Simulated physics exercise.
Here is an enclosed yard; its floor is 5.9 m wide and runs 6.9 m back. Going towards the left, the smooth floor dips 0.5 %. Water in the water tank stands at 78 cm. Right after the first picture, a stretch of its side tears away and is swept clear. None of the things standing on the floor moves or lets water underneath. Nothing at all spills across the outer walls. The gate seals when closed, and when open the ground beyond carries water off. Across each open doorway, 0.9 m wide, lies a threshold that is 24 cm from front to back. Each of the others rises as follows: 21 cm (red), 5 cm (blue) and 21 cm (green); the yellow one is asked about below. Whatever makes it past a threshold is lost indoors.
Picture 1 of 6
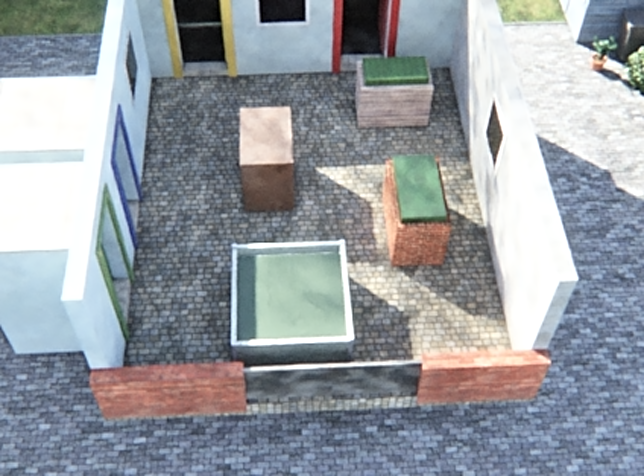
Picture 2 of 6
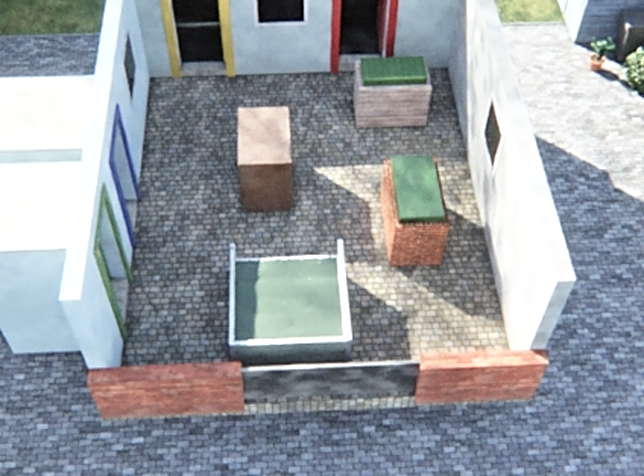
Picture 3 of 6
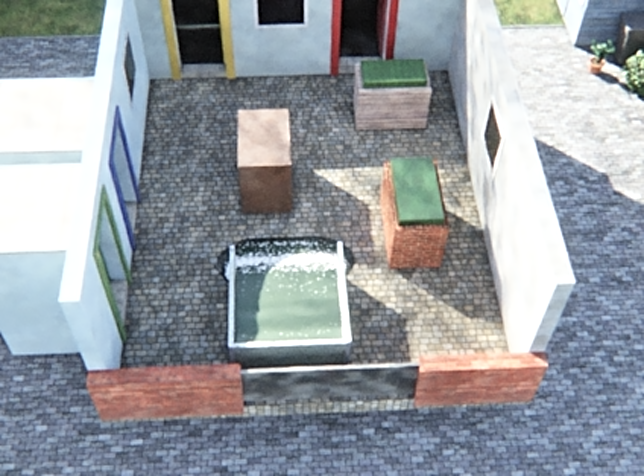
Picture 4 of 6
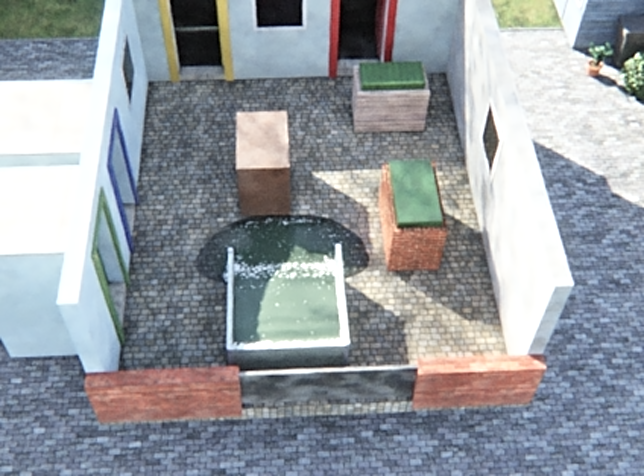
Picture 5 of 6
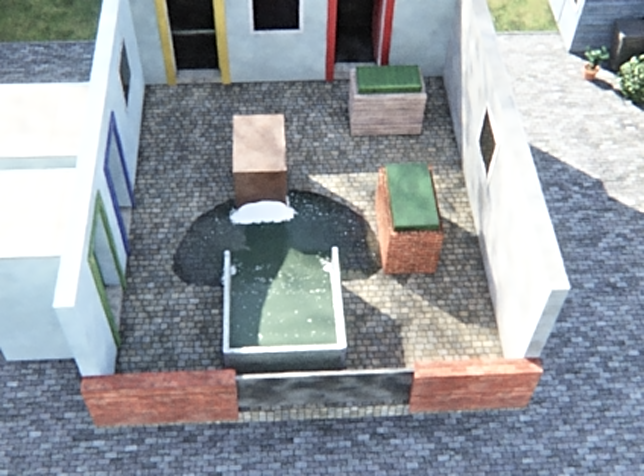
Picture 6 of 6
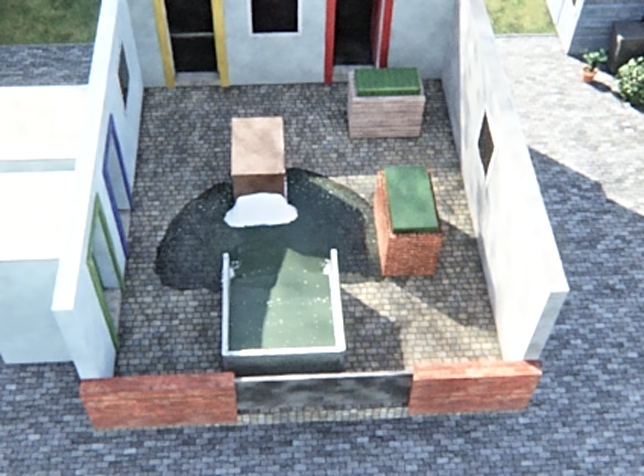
In a walled, paved yard, the far side of a square water tank disappeared, and water poured out across the floor, spreading in a widening dark fan around the base of a brown block.
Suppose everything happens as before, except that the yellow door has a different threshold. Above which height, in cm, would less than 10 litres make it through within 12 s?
Above roughly 11 cm.
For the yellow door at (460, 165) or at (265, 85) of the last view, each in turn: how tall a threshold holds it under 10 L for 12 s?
Minimums: About 20 cm and 11.5 cm.
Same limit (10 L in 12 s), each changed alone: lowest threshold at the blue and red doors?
Close to 22 cm (blue) and close to 19 cm (red).
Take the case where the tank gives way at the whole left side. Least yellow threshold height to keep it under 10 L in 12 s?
Estimate: Near 17 cm.
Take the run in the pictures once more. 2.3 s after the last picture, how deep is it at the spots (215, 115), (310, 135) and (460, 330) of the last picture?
First 1, then 3, then 0 cm.
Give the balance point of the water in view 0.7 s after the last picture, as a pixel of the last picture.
Near (277, 260).
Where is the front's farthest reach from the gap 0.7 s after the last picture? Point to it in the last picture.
I'd put the front's tip around (318, 84).
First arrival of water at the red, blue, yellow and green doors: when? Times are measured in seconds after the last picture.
Red at 0.9 s, blue at 0.4 s, yellow at 1.3 s and green at 2.2 s.
Then, 0.7 s after the last picture water covers 40 % of the floor, deepest (46 cm) near (267, 227); it has not reached the yellow door.
Then, 2.3 s after the last picture water covers 60 % of the floor, deepest (26 cm) near (449, 145); 14 cm at the yellow door, 0 litres in over its 14 cm threshold.
Then, 11.3 s after the last picture water covers 100 % of the floor, deepest (10 cm) near (136, 405); 6 cm at the yellow door, 4 litres in over its 14 cm threshold.
At the yellow door as built, the water peaked near 15 cm, 2.1 s after the last picture.
Run again over the same 12 s with other heights there, 18 litres in over 9.5 cm, 5 litres over 13 cm. The limit of 10 litres is kept from about 11 cm up.
